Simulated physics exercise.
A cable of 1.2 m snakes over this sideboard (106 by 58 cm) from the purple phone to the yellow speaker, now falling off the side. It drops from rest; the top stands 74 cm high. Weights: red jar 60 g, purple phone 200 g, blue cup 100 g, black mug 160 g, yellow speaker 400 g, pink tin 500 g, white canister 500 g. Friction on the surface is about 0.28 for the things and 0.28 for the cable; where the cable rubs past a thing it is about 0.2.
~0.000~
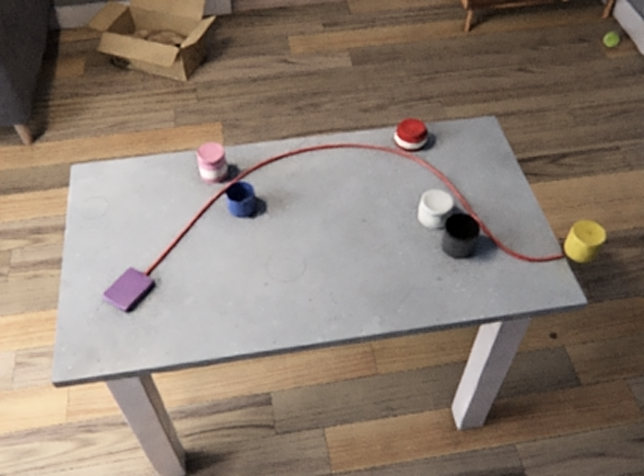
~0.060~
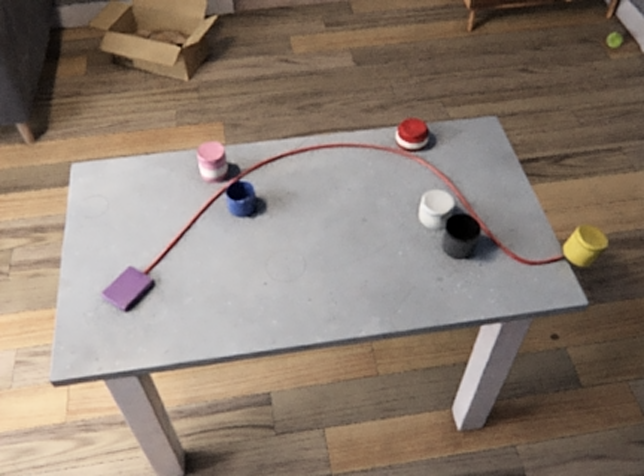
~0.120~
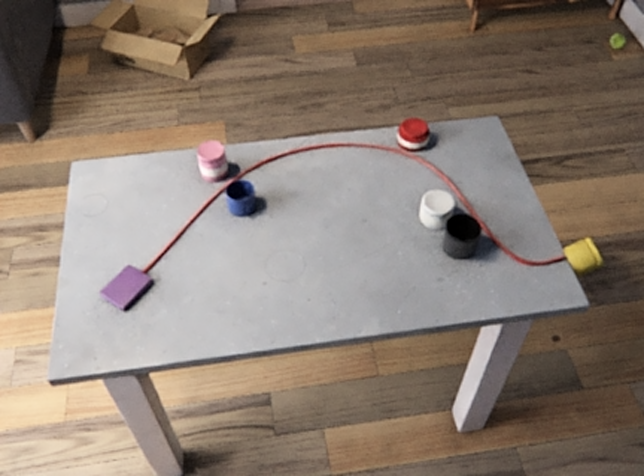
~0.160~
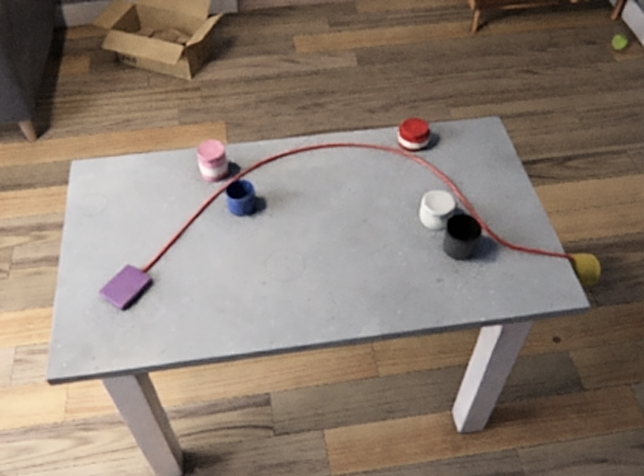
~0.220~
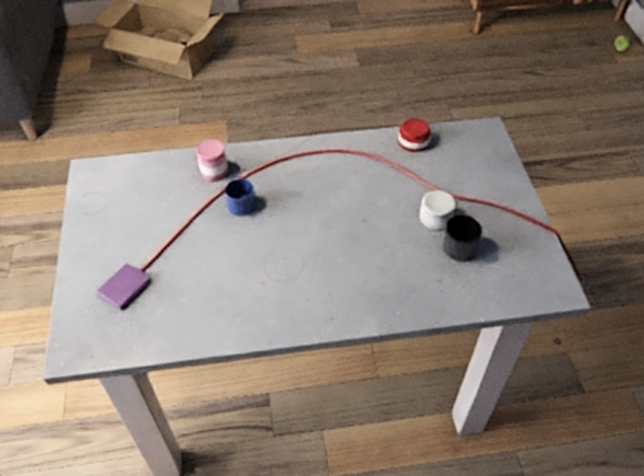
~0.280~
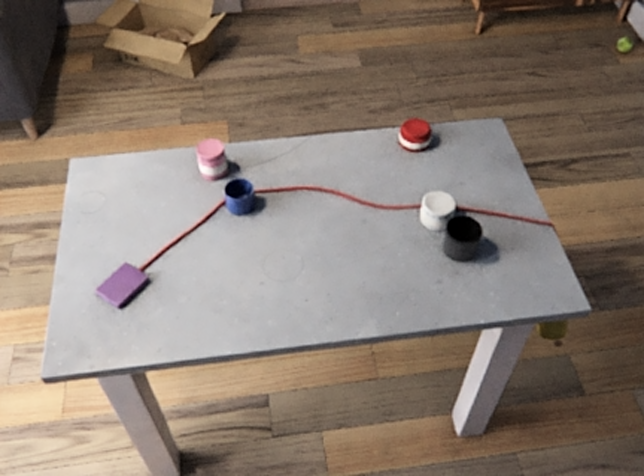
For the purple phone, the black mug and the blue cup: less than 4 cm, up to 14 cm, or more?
The purple phone ends far away, the black mug barely shifts, the blue cup travels a long way.
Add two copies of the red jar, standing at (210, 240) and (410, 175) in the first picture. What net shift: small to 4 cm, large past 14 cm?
In turn: Large, large.
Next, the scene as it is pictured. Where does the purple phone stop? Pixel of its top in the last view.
Near (409, 163).
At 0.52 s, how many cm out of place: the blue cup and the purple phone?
Blue cup 40 cm, purple phone 25 cm.
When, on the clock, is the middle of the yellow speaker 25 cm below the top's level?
That is: 0.28 s.
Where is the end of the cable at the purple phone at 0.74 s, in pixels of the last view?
Near (351, 187).
At 0.5 s, the cable's tail end at (241, 238); blue cup 38 cm off its start, purple phone 23 cm off its start, yellow speaker over the edge.
At 0.7 s, the cable's tail end at (351, 187); blue cup over the edge, purple phone 50 cm off its start, yellow speaker over the edge.
At 1.0 s, the cable's tail end at (409, 164); blue cup over the edge, purple phone 65 cm off its start at (393, 167), yellow speaker over the edge.
At 1.2 s, the cable's tail end at (426, 161); blue cup over the edge, purple phone 69 cm off its start, yellow speaker over the edge.
At 2.4 s, the cable's tail end at (426, 161); blue cup over the edge, purple phone 69 cm off its start at (409, 163), black mug 0 cm off its start at (465, 229), yellow speaker over the edge.
